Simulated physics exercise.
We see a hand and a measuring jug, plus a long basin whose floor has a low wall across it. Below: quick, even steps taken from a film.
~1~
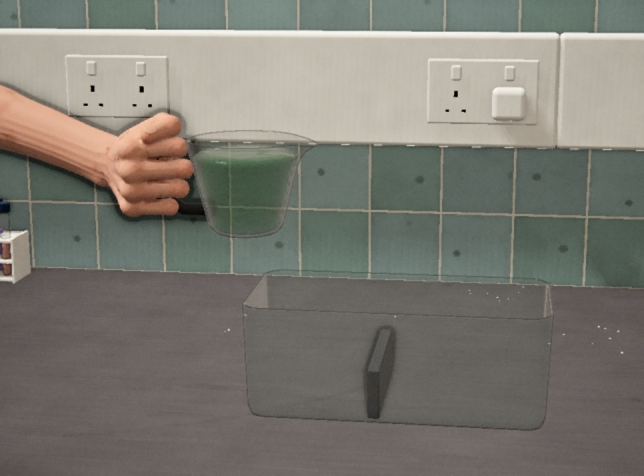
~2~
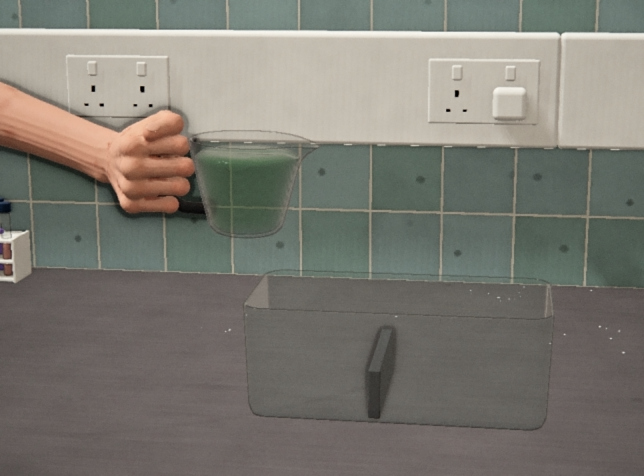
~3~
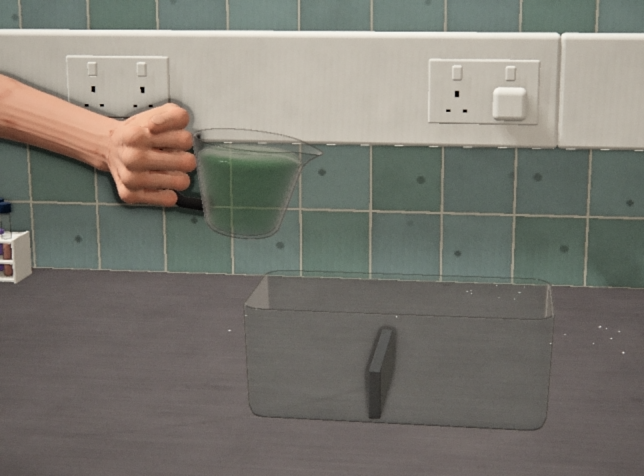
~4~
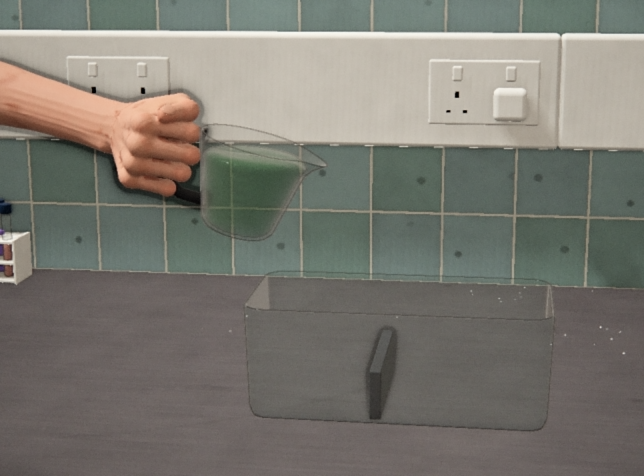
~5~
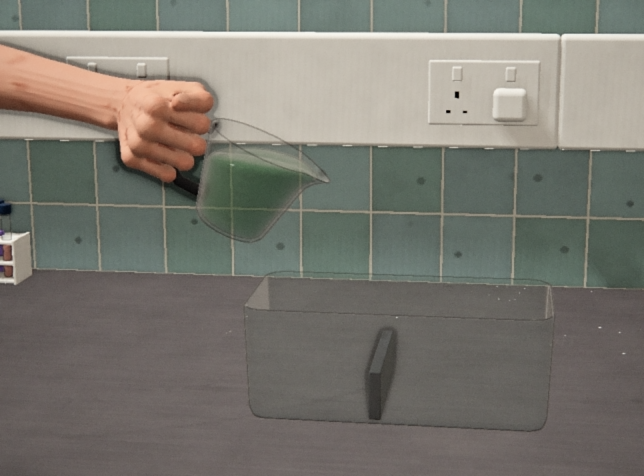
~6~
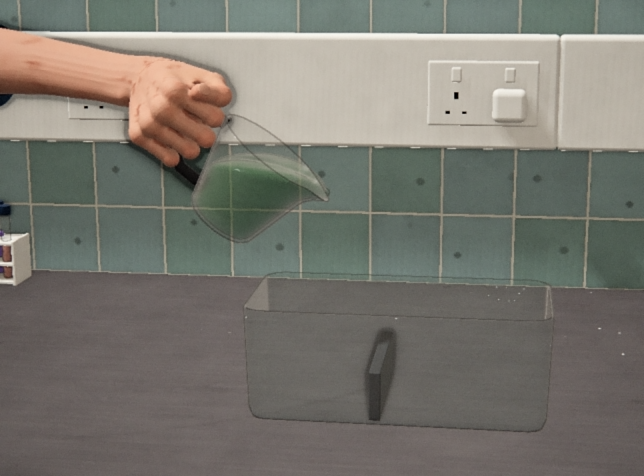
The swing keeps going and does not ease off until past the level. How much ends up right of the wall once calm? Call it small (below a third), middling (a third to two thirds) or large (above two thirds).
Small.
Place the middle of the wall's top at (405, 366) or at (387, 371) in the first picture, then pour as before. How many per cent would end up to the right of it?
Roughly 15 % and then 20 %.
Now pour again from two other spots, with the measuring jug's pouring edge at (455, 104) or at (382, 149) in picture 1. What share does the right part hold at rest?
Roughly 80 percent on the first try and 75 percent on the second.
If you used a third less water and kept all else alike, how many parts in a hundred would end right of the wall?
10 per cent or so.
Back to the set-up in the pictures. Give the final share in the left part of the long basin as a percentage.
About 85 percent.
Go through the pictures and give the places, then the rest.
In the first picture, it leans 0°; its right rim is at (319, 143); the water meets the walls at (196, 152) and (300, 155); the long basin's rim runs from (254, 290) to (551, 301); the wall's top is at (380, 351).
In the second picture, it leans 2°; its right rim is at (321, 145); the water meets the walls at (198, 151) and (301, 156).
In the third picture, it leans 7°; its right rim is at (324, 153); the water meets the walls at (200, 149) and (304, 159).
In the fourth picture, it leans 15°; its right rim is at (329, 165); the water meets the walls at (206, 149) and (308, 162).
In the fifth picture, it leans 26°; its right rim is at (331, 181); the water meets the walls at (211, 153) and (315, 171).
In the sixth picture, it leans 38°; its right rim is at (330, 200); the water meets the walls at (208, 165) and (319, 185); 3 per cent is over the edge.
A moment on, the tilt is 107° and 24 per cent is still to pour, 53 is left of the wall and 4 right of it.
Next, the tilt is 111° and 1 per cent is still to pour, 85 is left of the wall and 5 right of it.
Then the tilt is 111° and 0 per cent is still to pour, 85 is left of the wall and 11 right of it.
Later the tilt is 111° and 0 per cent is still to pour, 85 is left of the wall and 12 right of it.
At rest 85 per cent lies left of the wall, 12 right of it and 4 outside.
